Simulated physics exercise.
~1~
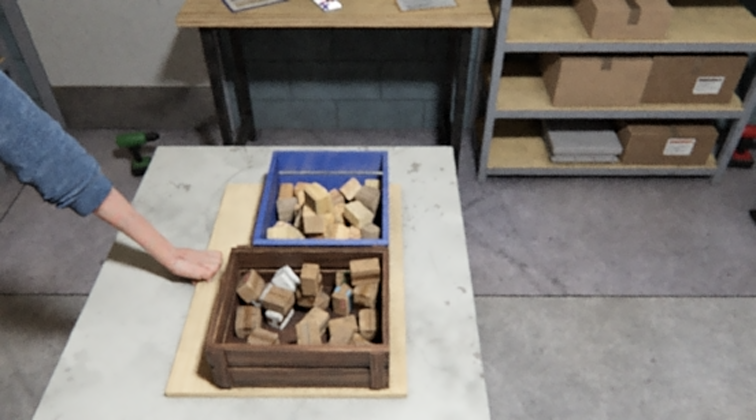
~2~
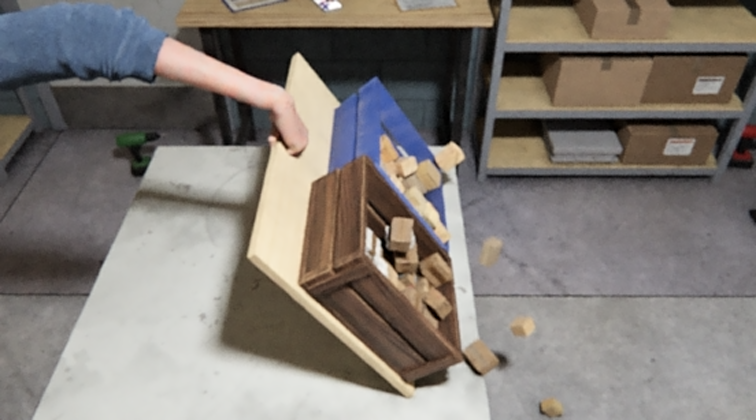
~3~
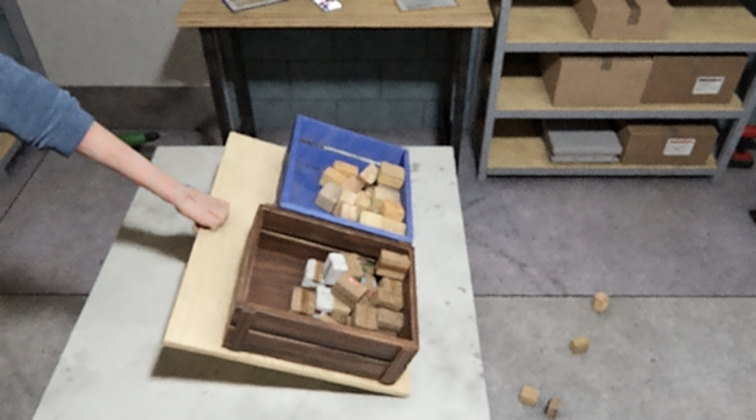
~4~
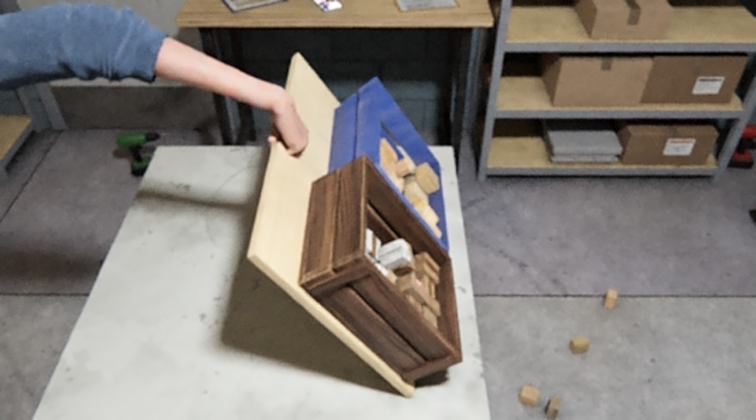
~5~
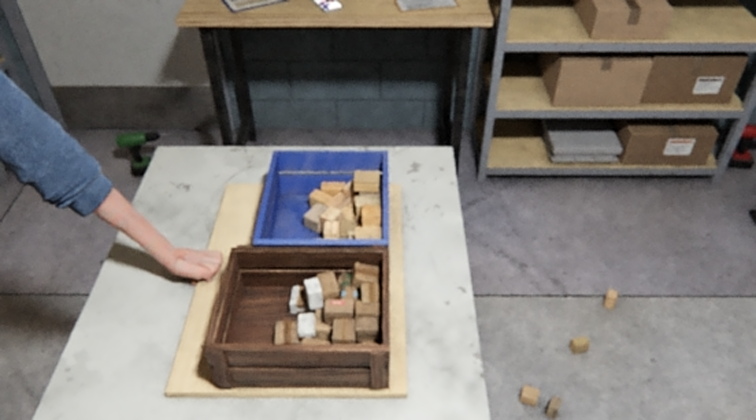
A hand tips a board with two crates twice, spilling some blocks, then lowers it flat.
